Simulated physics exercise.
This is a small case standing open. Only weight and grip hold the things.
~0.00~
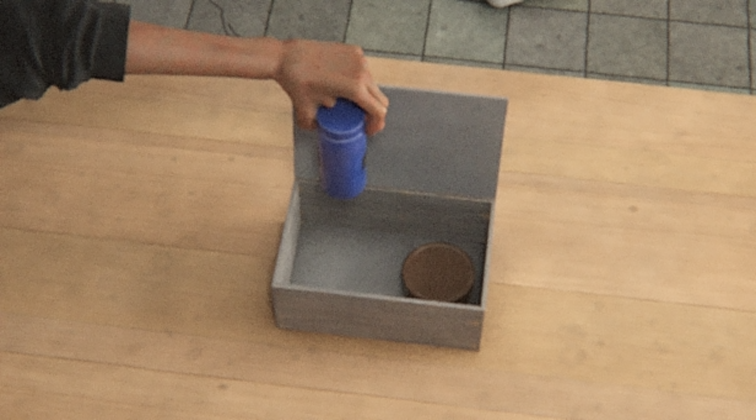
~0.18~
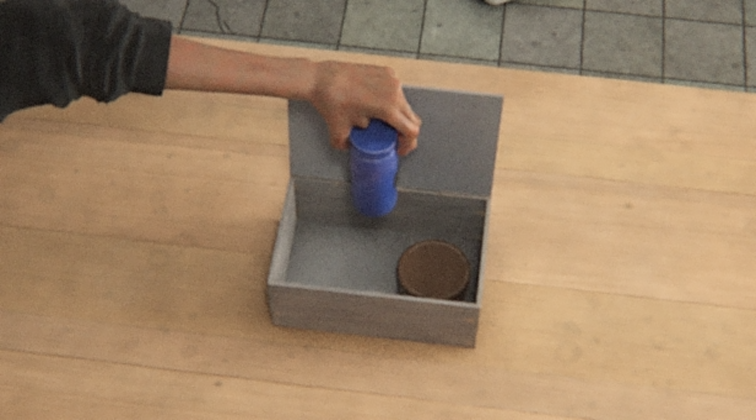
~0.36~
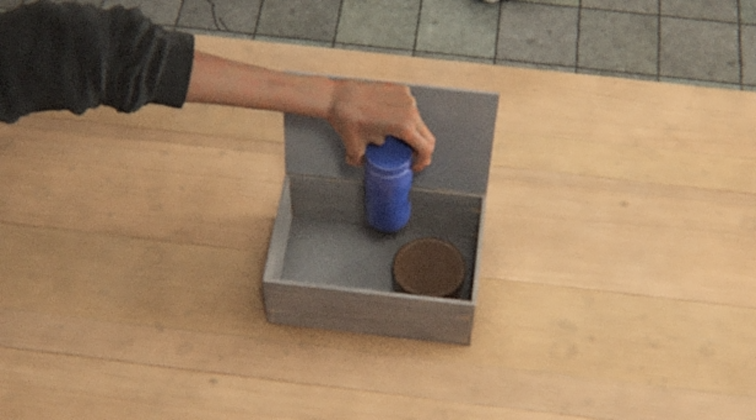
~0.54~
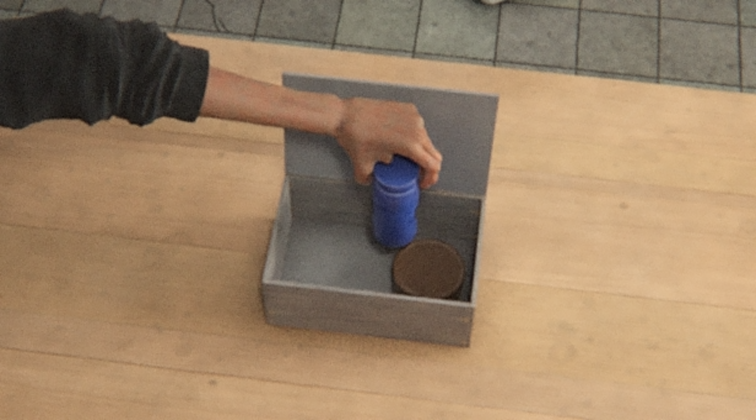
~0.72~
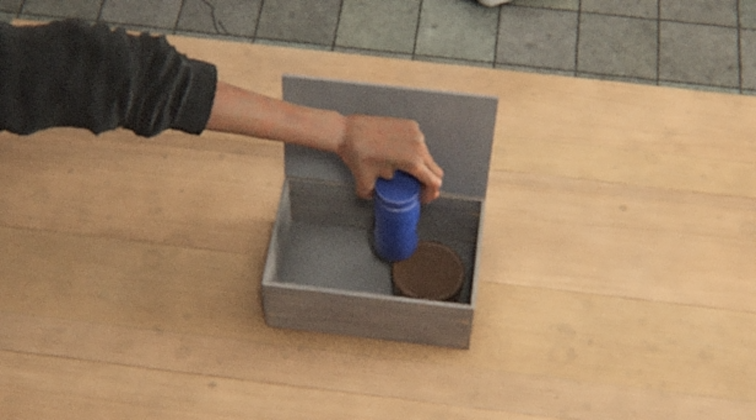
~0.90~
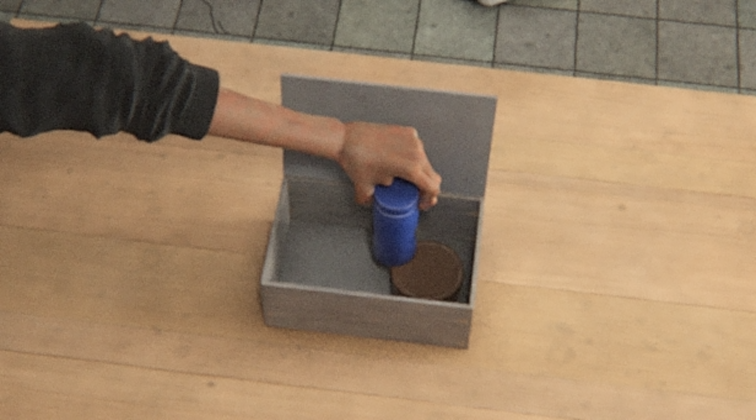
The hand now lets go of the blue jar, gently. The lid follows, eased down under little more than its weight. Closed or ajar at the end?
The lid sits on the rim.
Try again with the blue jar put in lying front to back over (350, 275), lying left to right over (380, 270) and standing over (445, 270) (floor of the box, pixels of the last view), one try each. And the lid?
First, it sits on the rim; second, it sits on the rim; third, it will not close.
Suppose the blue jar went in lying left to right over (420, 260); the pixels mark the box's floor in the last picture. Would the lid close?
Then it shuts flat.
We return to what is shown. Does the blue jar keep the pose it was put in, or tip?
The blue jar ends up tilted.
After 2.00 s, lid starting down; blue jar on its side near (337, 234).
After 2.90 s, lid 23° above the rim; blue jar on its side near (337, 234).
At rest (6.5 s), lid shut; tipped over in the box, blue jar; brown tub in place. Seen from the same camera at the end, blue jar near (337, 234).
